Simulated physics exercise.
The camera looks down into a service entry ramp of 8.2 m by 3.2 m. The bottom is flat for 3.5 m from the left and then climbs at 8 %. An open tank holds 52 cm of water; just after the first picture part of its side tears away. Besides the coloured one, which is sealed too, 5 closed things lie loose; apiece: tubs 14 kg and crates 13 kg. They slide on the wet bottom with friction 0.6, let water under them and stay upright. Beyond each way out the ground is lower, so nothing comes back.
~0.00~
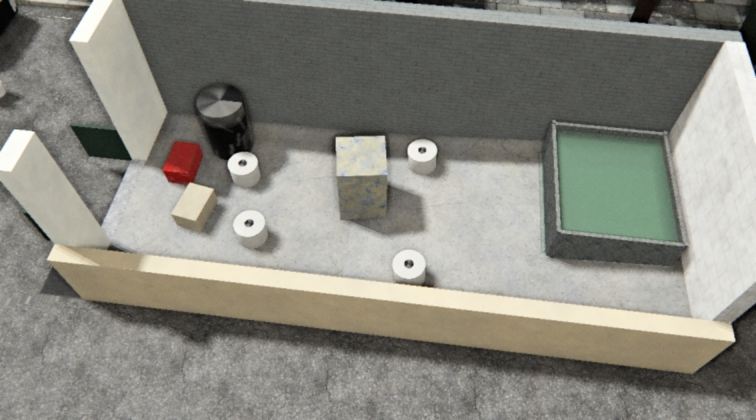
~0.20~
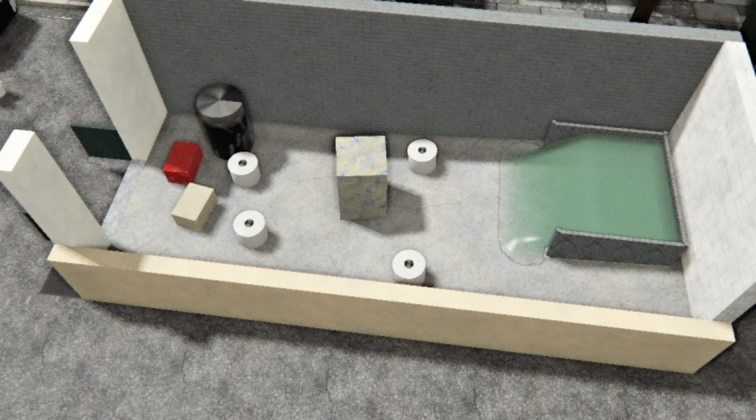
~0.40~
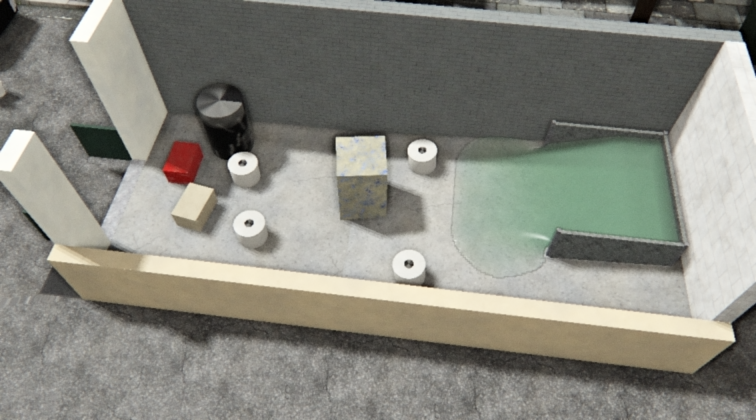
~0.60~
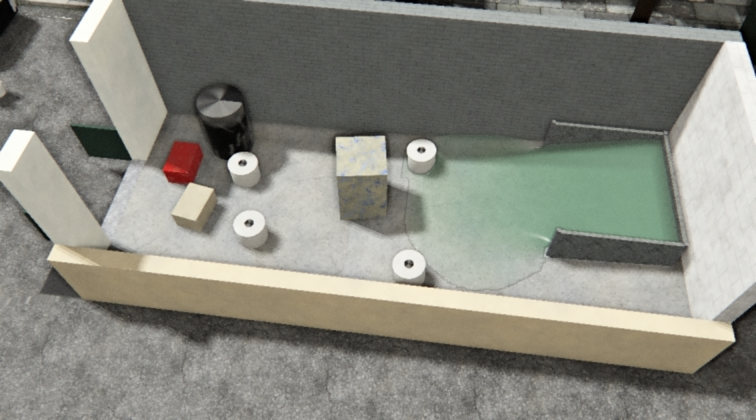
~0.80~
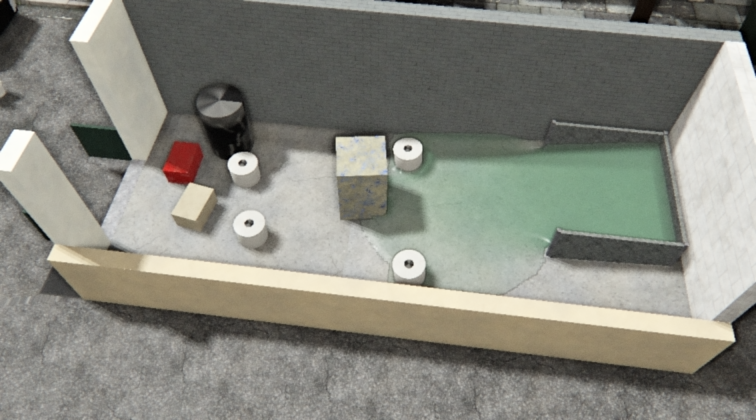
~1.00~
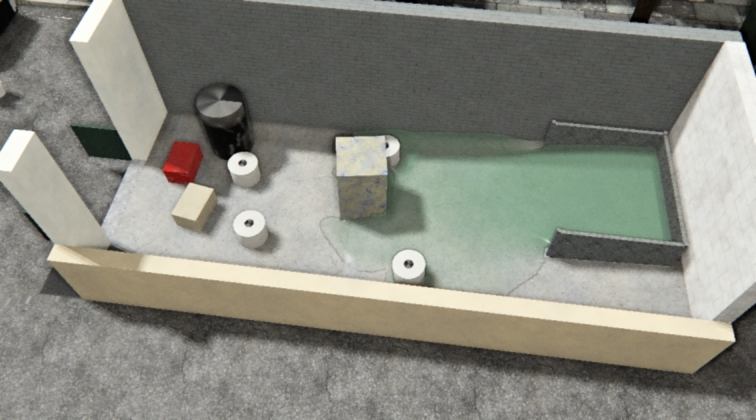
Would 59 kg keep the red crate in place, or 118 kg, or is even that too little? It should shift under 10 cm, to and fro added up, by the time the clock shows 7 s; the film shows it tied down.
For it, the smaller load will do.
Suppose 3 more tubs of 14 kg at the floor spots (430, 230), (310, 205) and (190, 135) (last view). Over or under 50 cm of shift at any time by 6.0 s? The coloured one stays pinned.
In that order: More, less, less.
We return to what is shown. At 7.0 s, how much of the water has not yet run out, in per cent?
About 70 per cent.
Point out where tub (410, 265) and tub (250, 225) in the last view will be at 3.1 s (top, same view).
Around (189, 243) and (191, 217).
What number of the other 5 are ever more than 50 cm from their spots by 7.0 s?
That makes 5.
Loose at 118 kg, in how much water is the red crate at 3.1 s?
About 5 cm.
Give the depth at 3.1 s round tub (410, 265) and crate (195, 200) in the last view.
About 12 and 10 cm.
After 1.4 s the red crate would be 0 cm from its start with 59 kg and 0 cm from its start with 118 kg; 0 cm of water round it then.
After 3.1 s the red crate would be 0 cm from its start with 59 kg and 0 cm from its start with 118 kg; 5 cm of water round it then.
After 4.9 s the red crate would be 0 cm from its start with 59 kg and 0 cm from its start with 118 kg; 12 cm of water round it then.
After 7.0 s the red crate would be 0 cm from its start with 59 kg and 0 cm from its start with 118 kg; 9 cm of water round it then.
